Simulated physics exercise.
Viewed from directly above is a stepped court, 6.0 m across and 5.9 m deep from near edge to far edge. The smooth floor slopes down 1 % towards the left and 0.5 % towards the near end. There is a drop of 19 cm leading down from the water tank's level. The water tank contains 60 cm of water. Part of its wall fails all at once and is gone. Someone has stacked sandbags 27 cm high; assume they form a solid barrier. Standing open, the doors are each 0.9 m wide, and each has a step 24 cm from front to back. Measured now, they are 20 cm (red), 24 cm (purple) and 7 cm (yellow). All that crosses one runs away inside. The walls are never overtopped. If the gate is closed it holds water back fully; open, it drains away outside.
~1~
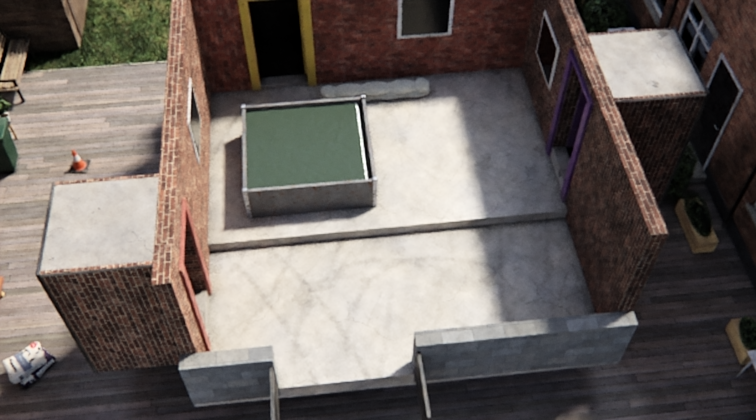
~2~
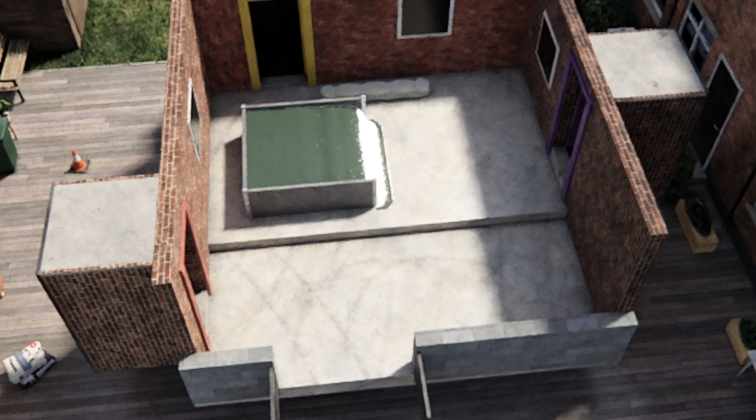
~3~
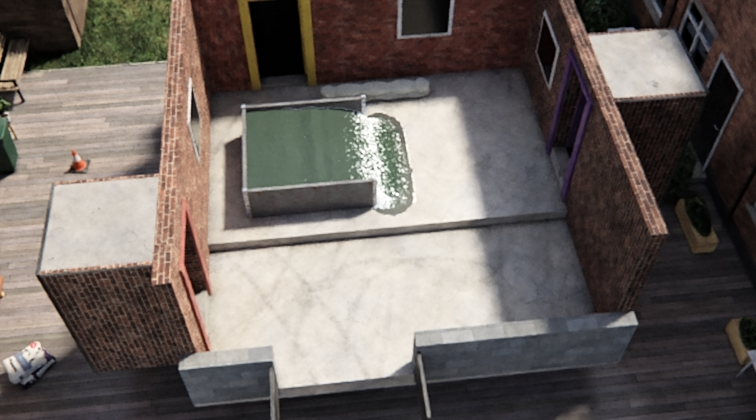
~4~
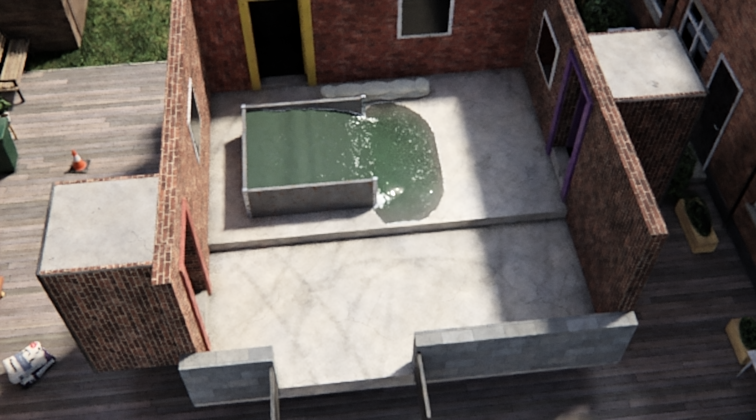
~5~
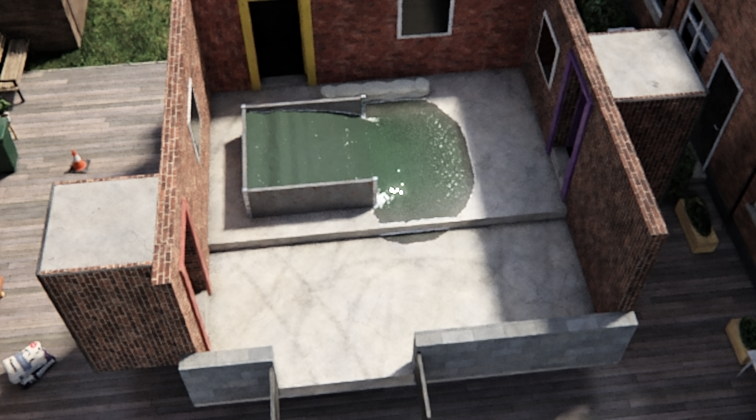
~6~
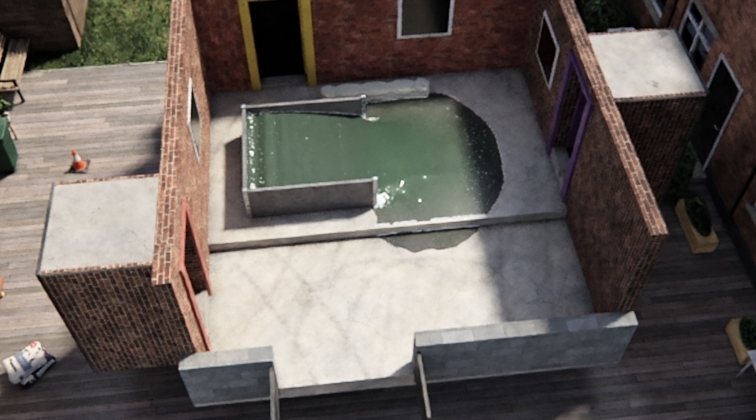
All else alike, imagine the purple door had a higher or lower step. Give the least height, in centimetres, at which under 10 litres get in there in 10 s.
24 cm.
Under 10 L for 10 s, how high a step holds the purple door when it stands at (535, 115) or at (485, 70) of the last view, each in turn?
Minimums: About 24 cm and 22 cm.
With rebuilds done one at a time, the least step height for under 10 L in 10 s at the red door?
At red, roughly 12.5 cm.
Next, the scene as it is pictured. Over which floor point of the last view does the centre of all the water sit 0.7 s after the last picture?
My guess is close to (370, 164).
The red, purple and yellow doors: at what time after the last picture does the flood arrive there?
Red 4.5 s, purple 0.3 s, yellow 3.2 s.
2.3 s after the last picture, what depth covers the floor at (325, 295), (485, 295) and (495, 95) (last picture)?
About 0, 1 and 24 cm.
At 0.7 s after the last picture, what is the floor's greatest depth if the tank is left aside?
Around 30 centimetres.
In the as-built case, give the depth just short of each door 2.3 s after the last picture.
Reading in centimetres: Red = 0, purple = 22, yellow = 0.
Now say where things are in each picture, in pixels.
The first picture shows the water tank at (307, 145) is whole and still, 60 cm deep; the purple door at (567, 135) is dry.
In the second picture, the front is at (387, 202), 0.2 m from the gap at (368, 156); 0.4 m2 of floor is wet, 60 cm left at the back.
In the third picture, the front is at (410, 191), 0.7 m from the gap at (368, 157); 1.3 m2 of floor is wet, 60 cm left at the back.
In the fourth picture, the gap is at (368, 158), the front 1.2 m out at (439, 178); the back of the water tank holds 60 cm.
In the fifth picture, water pours out at (368, 158) and has run 1.7 m, to (469, 170); about 7 cm deep outside, 58 cm at the back.
In the sixth picture, the gap is at (368, 158), the front 2.3 m out at (497, 159); the back of the water tank holds 51 cm; the purple door at (567, 135), 3.3 m from the gap, is still 1.0 m from the nearest water.
Then, 0.7 s after the last picture water covers 40 % of the floor, deepest (30 cm) near (545, 147); 25 cm at the purple door, 0 litres in over its 24 cm step.
Then, 2.3 s after the last picture water covers 45 % of the floor, deepest (36 cm) near (598, 329); 22 cm at the purple door, 8 litres in over its 24 cm step.
Then, 9.3 s after the last picture water covers 95 % of the floor, deepest (14 cm) near (245, 377); 2 cm at the purple door, 9 litres in over its 24 cm step.
At the purple door as built, the water peaked near 28 cm, 1.3 s after the last picture.
With a step of 21 cm, 25 litres would have come in within the 10 s; with 28 cm, 0 litres. So under 10 litres takes about 24 cm.
